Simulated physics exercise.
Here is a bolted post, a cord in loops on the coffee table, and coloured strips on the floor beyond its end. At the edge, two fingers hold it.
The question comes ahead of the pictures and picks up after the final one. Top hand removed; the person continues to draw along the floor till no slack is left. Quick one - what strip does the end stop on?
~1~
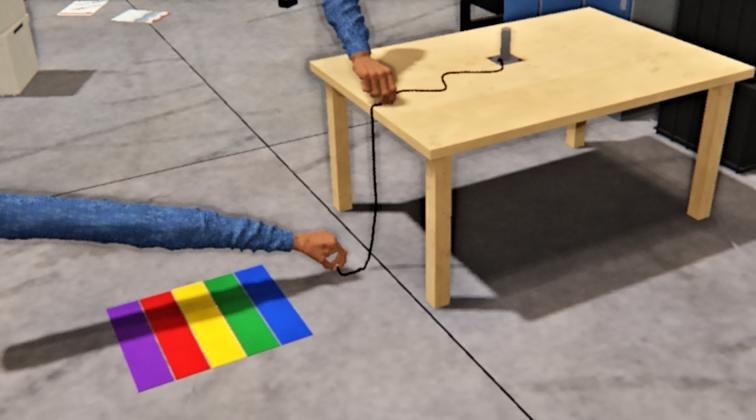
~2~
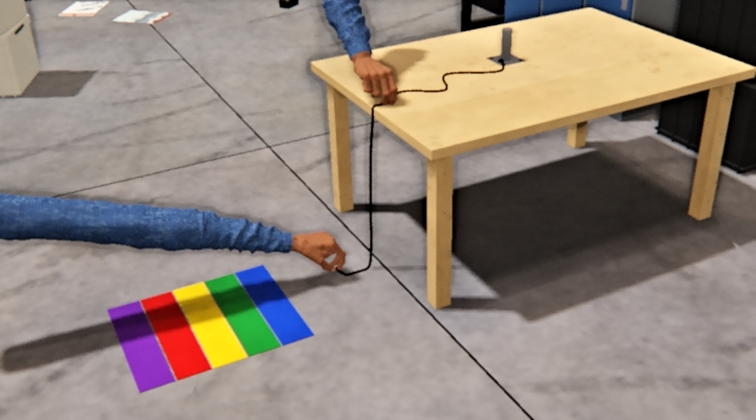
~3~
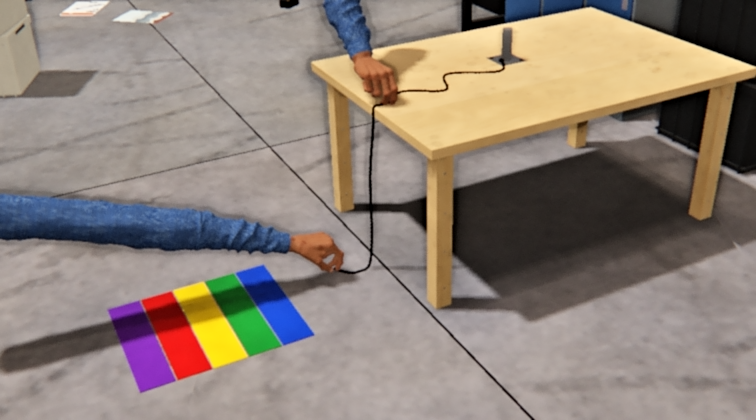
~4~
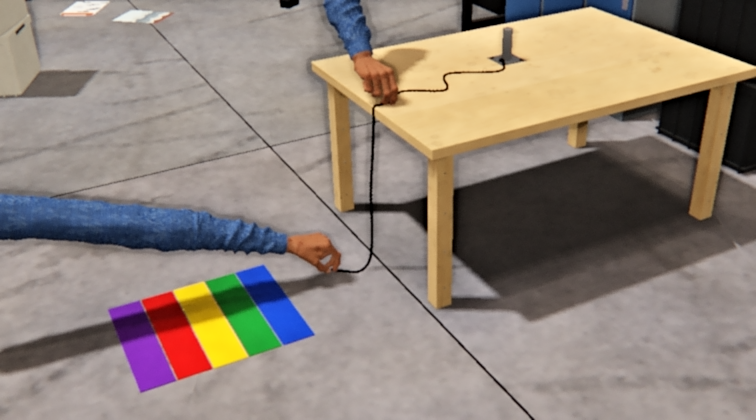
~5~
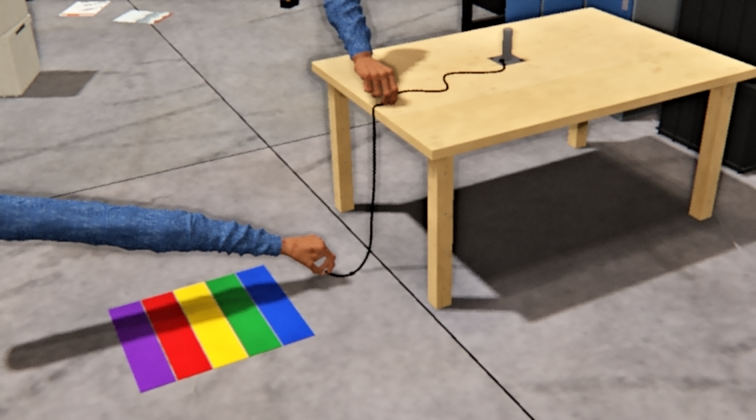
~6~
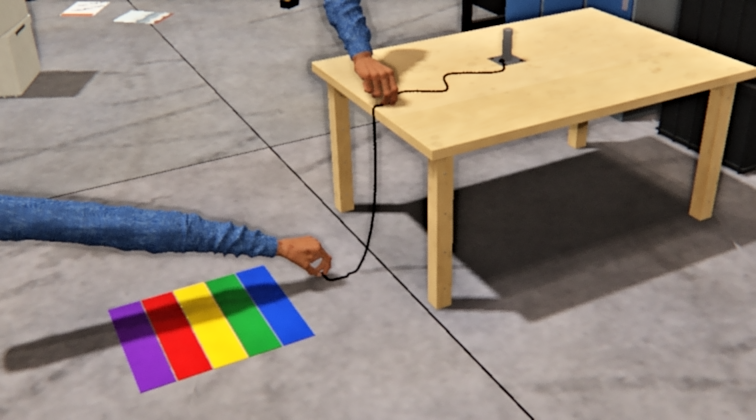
The red strip.
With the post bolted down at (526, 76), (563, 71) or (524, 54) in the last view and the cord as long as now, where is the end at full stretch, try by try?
Try by try, around (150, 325), (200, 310) and (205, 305).
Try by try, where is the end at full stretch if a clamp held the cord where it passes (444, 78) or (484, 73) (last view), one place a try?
First (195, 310), then (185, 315).
A little later, end near (227, 301); over green.
Next, end near (189, 312); over yellow.
When it is tight, end near (167, 319); over red. It halts on the red strip.
